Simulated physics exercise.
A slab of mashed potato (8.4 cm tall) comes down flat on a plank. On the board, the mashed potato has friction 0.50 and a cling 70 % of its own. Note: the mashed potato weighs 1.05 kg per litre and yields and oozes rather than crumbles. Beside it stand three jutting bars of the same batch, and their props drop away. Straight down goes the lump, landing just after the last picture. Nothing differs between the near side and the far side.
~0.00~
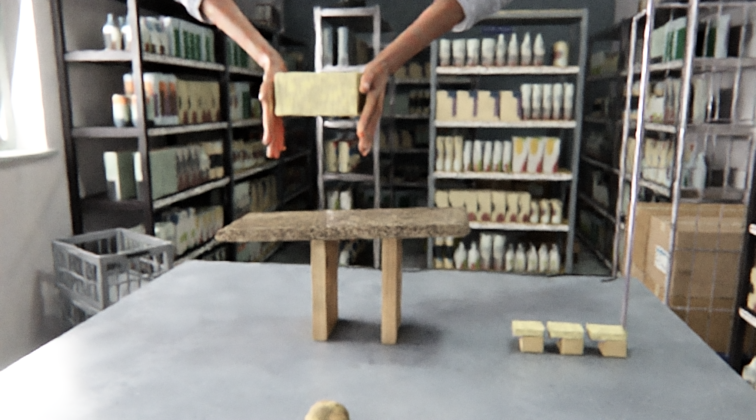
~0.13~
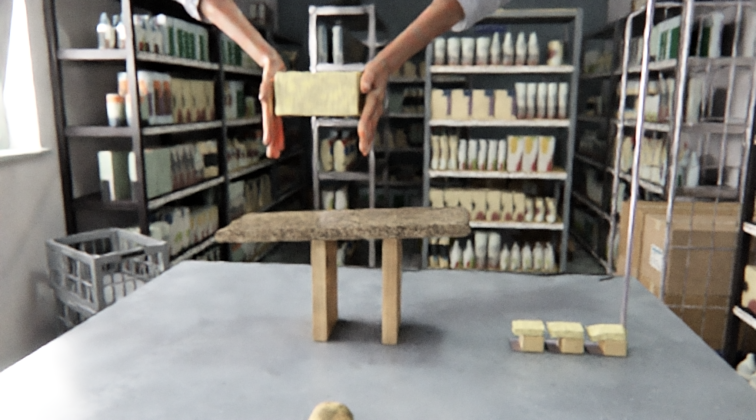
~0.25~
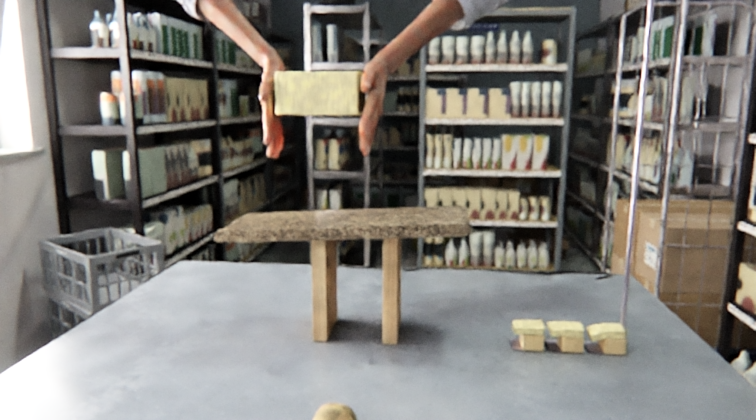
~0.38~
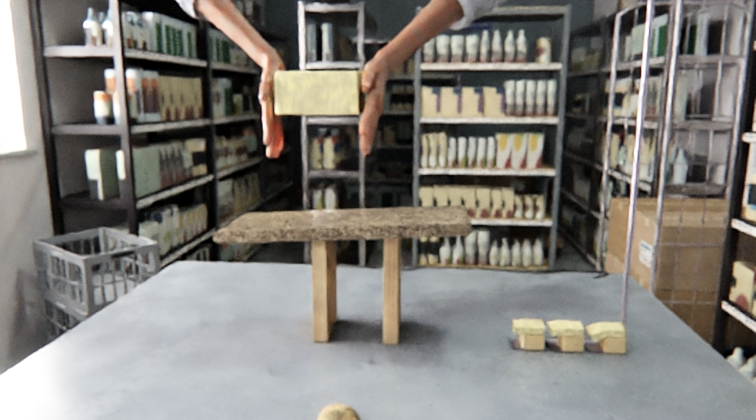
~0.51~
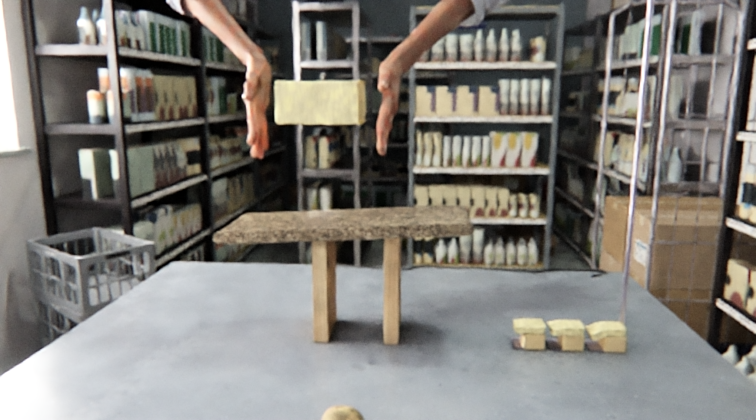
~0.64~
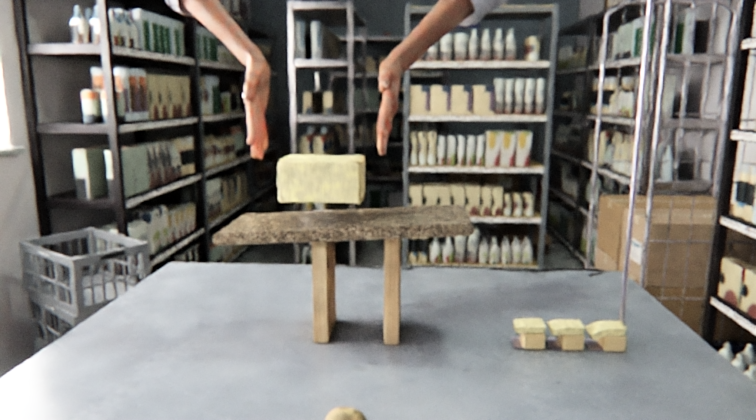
Two hands reach in from the top and hold a pale yellow block above a speckled grey-brown plank on two wooden uprights, seen from the front across a grey table in a storeroom. Shelves of bottles and cartons stand behind, a grey crate sits at left, and three small yellowish pieces rest at right. The background shifts slightly as the camera drifts, then the hands part and the block drops toward the plank.
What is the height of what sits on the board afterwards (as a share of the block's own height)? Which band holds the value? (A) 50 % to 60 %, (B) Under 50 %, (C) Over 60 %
Option C: Over 60 %.
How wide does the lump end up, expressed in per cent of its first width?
Around 180 % of the starting width.
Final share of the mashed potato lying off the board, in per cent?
Share off the board, approx. 0 %.
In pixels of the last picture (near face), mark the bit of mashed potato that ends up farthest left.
Position: About (237, 226).
By 0.75 s, it stands 73 % of its first height and none has gone off the board.
By 0.88 s, it stands 73 % of its first height and none has gone off the board.
By 1.02 s, it stands 73 % of its first height and none has gone off the board.
By 1.15 s, it stands 73 % of its first height and none has gone off the board.
By 2.00 s, at the end, it stands 73 % of its first height and none has gone off the board.
